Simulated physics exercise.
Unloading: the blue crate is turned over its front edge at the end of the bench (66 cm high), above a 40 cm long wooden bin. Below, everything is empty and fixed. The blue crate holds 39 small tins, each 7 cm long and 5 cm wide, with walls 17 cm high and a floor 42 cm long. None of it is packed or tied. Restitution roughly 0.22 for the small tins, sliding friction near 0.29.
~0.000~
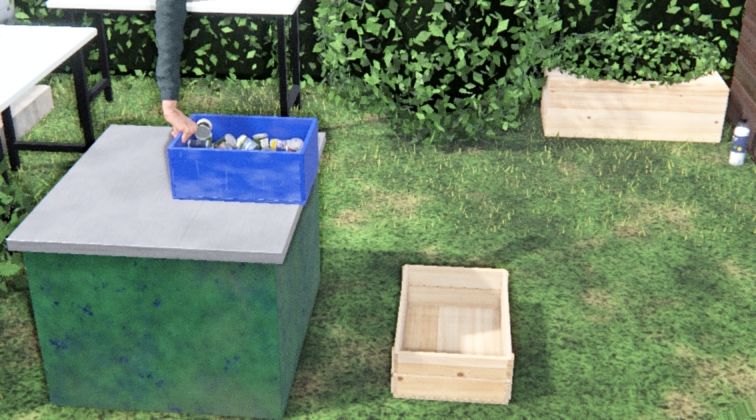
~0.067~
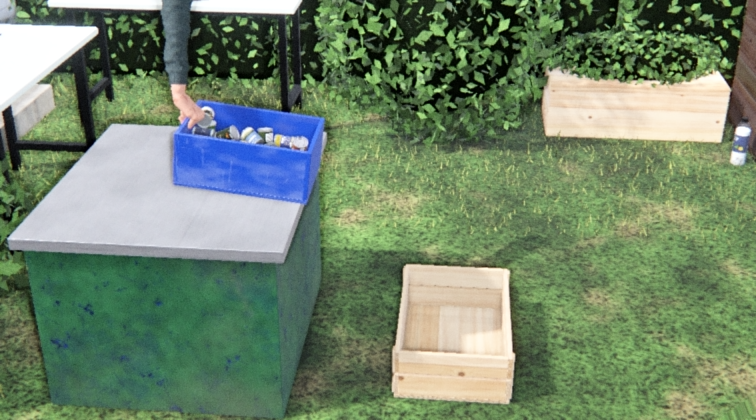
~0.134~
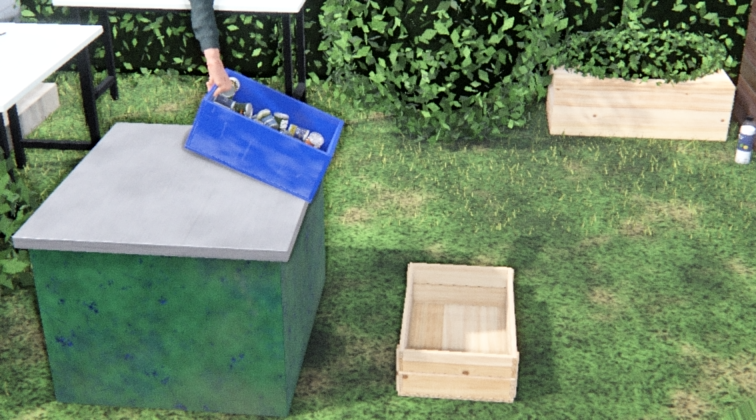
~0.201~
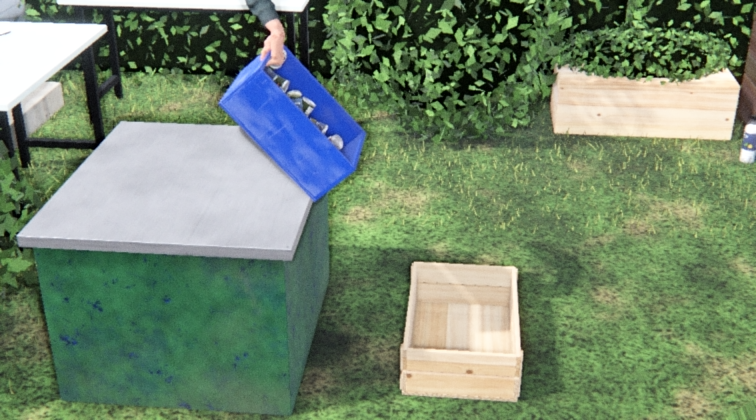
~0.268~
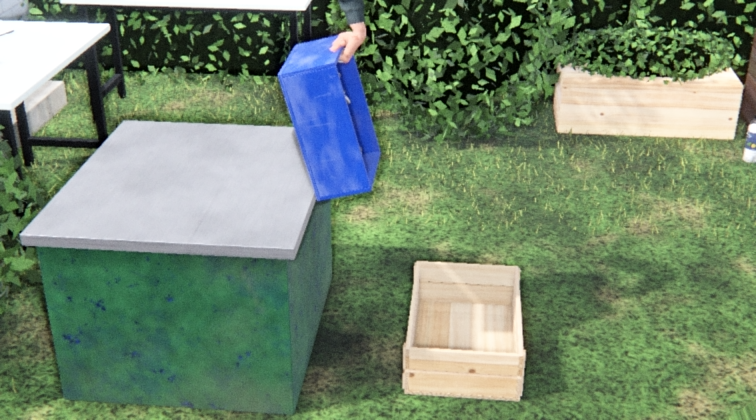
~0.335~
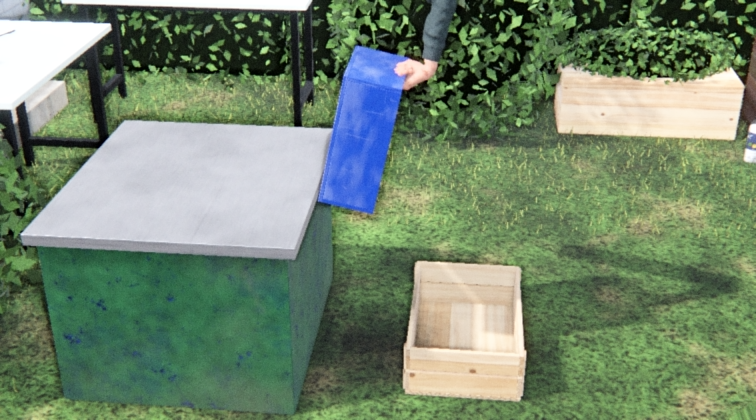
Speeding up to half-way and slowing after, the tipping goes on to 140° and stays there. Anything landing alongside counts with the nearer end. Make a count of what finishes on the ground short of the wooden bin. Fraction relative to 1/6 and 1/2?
The share comes to short of one sixth.
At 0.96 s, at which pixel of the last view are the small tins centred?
Look around pixel (496, 342).
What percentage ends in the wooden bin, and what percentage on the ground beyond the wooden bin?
Approx. 60 % / 35 %.
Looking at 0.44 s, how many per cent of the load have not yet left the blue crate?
Roughly 75 percent.
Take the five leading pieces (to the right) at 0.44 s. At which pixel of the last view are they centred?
Centre: Approx. (467, 150) px.
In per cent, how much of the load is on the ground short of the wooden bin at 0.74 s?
Around 5 per cent at that point.
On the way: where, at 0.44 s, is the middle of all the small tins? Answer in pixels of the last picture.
Look near pixel (419, 158).
After 0.44 s, tilt 133°; 30 still in the blue crate and 9 in the air.
After 0.56 s, tilt 140°; 39 in the air.
After 0.74 s, tilt 140°; 21 in the wooden bin, 1 on the ground short of the wooden bin, 13 on the ground beyond the wooden bin and 4 in the air.
Outcome (at 0.96 s), 23 in the wooden bin, 3 on the ground short of the wooden bin and 13 on the ground beyond the wooden bin. Asked share, 3 of 39, 8 per cent.
